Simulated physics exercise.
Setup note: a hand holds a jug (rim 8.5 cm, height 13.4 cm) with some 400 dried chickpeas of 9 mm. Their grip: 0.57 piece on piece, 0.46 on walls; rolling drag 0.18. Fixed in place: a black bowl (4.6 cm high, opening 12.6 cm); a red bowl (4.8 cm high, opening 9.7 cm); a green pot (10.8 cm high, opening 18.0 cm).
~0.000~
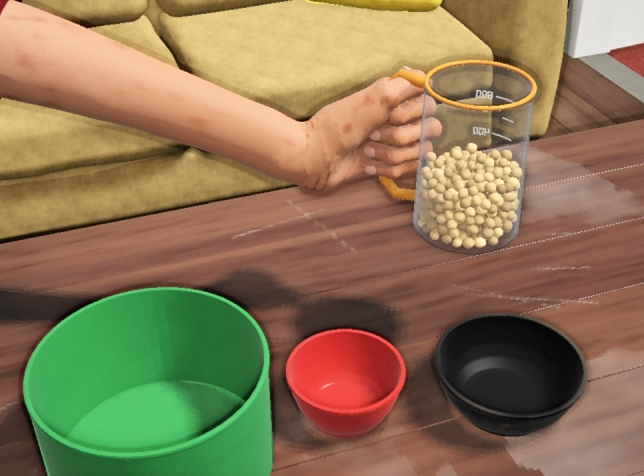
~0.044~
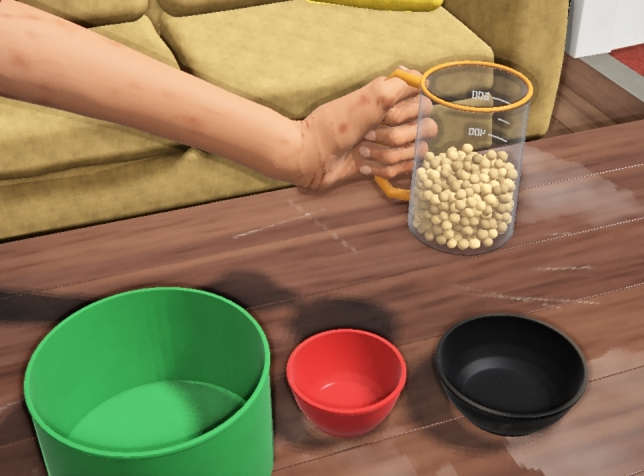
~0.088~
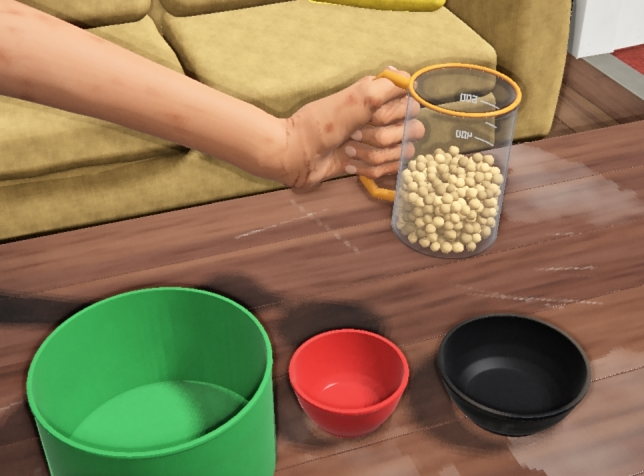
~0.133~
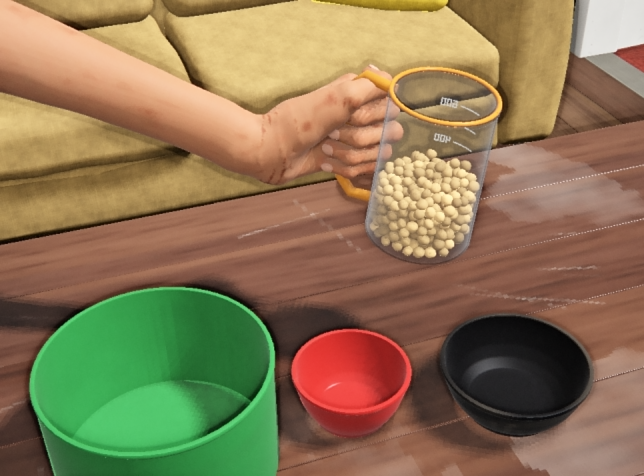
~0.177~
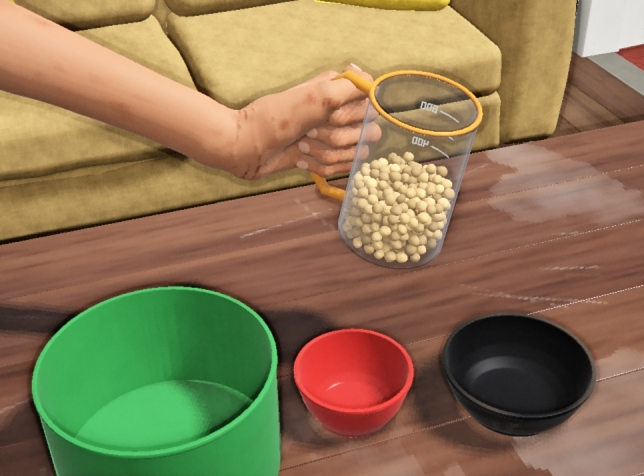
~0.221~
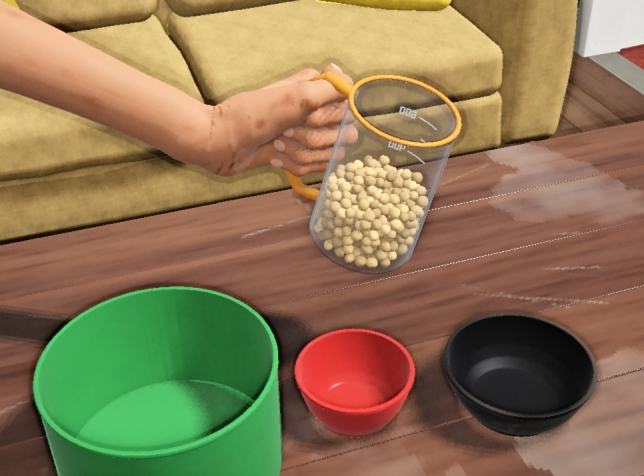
A hand holding a clear jug partly filled with chickpeas moved it left above a wooden table, gradually tilting it to the right, while a green pot, a red bowl and a black bowl sat in front.
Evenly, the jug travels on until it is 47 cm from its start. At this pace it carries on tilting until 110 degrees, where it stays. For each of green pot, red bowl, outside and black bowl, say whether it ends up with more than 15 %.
Green pot: Not more, red bowl: Not more, outside everything: More, black bowl: Not more.
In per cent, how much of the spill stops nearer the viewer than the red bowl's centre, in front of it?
About 70 per cent.
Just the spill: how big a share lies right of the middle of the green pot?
Near 0 in a hundred.
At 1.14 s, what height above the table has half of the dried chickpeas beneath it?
I'd estimate close to 20 centimetres.
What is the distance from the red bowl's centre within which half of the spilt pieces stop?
Distance from centre: About 28 cm.
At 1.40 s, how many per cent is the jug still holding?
Around 85 percent remains.
After 0.57 s, tilt 50 degrees; jug 100 %; middle of all pieces near (133, 236).
After 0.87 s, tilt 79 degrees; jug 100 %.
After 1.14 s, tilt 105 degrees; jug 100 %.
Then, at 1.40 s, tilt 110 degrees; jug 85 %, outside 5 %, in the air 10 %.
By 3.2 s all is still; red bowl 0 %, black bowl 0 %, green pot 0 %, jug 10 %, outside 90 %.
